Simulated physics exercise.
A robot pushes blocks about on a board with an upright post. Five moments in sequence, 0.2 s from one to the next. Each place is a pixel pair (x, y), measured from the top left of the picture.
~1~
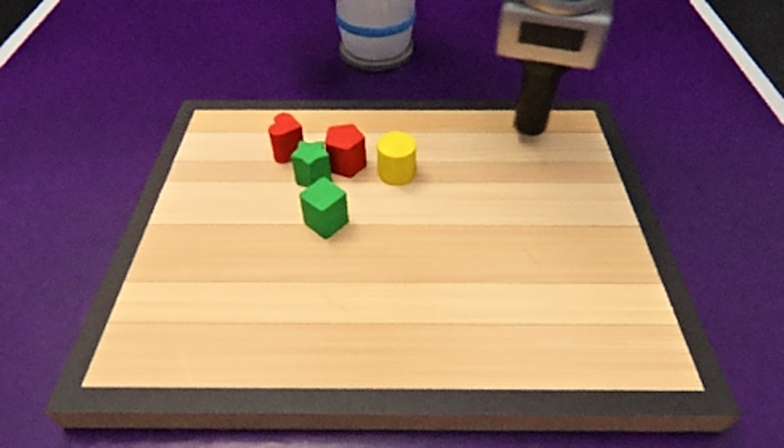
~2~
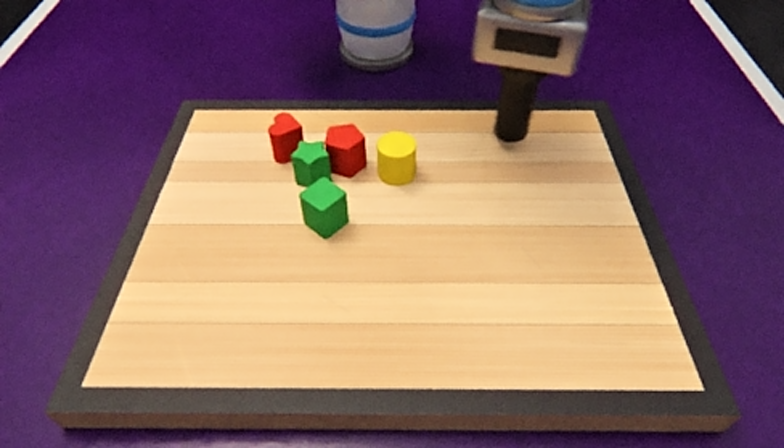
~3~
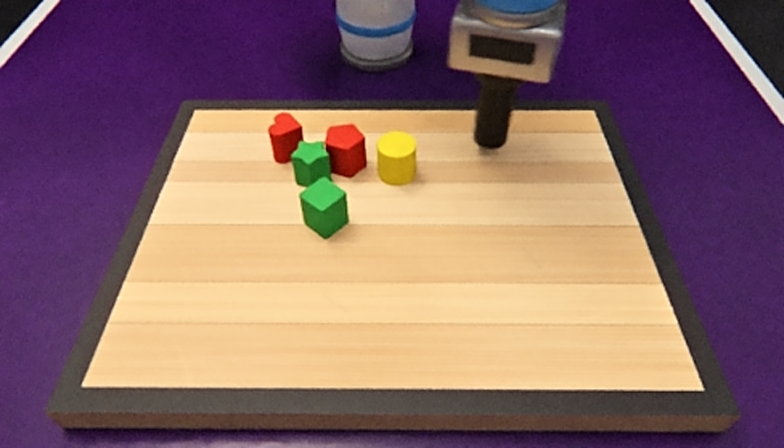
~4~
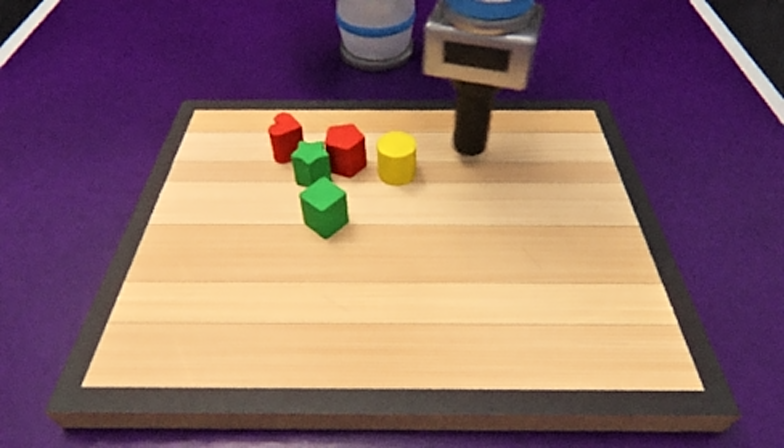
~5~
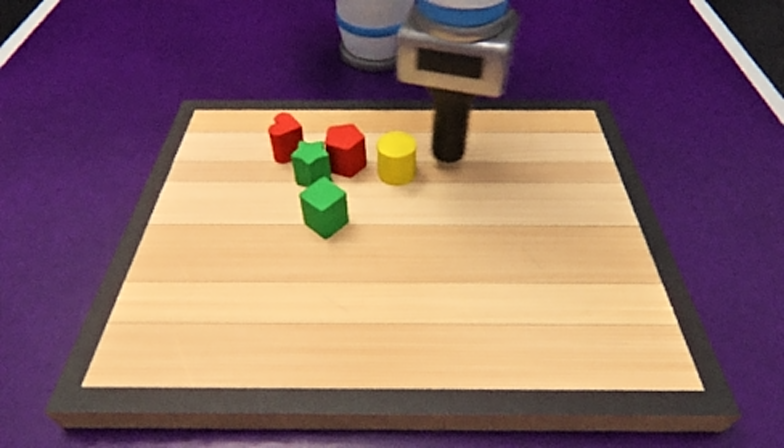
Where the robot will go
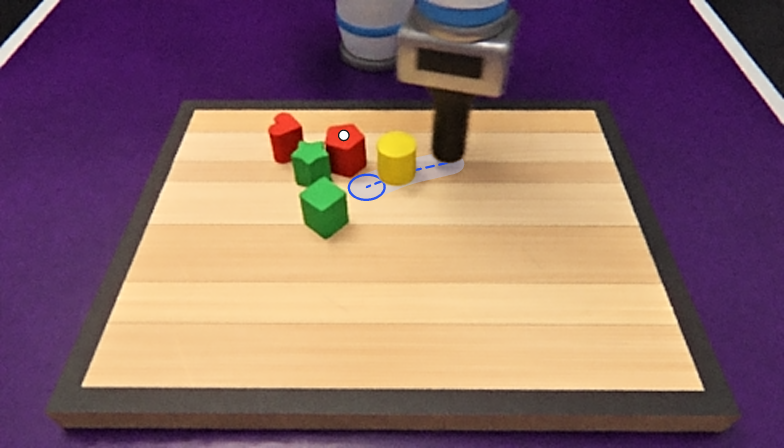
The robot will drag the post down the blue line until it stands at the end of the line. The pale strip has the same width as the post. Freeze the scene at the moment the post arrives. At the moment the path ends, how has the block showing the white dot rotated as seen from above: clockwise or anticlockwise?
Spins clockwise.
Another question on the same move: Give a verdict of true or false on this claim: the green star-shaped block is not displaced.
It is false.
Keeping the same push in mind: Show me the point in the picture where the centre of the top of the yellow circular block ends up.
If I read the scene right, the answer is (326, 161).
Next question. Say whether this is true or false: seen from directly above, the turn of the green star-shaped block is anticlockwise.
That is true.
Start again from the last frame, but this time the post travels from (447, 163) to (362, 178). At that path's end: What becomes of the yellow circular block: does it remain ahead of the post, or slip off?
I'm fairly sure the yellow circular block rides along ahead of the post to the very end.
The line goes from (447, 163) by way of (420, 169) and (393, 177) to (367, 187); the dot is on the red pentagonal block.
On the path given first. Halfway along, post (405, 163); red pentagonal block (340, 134); yellow circular block (368, 150).
At the end, post (366, 177); green star-shaped block (298, 149), turned 20° anticlockwise; green square unmoved; red pentagonal block (333, 133), turned 20° clockwise; yellow circular block (326, 161).
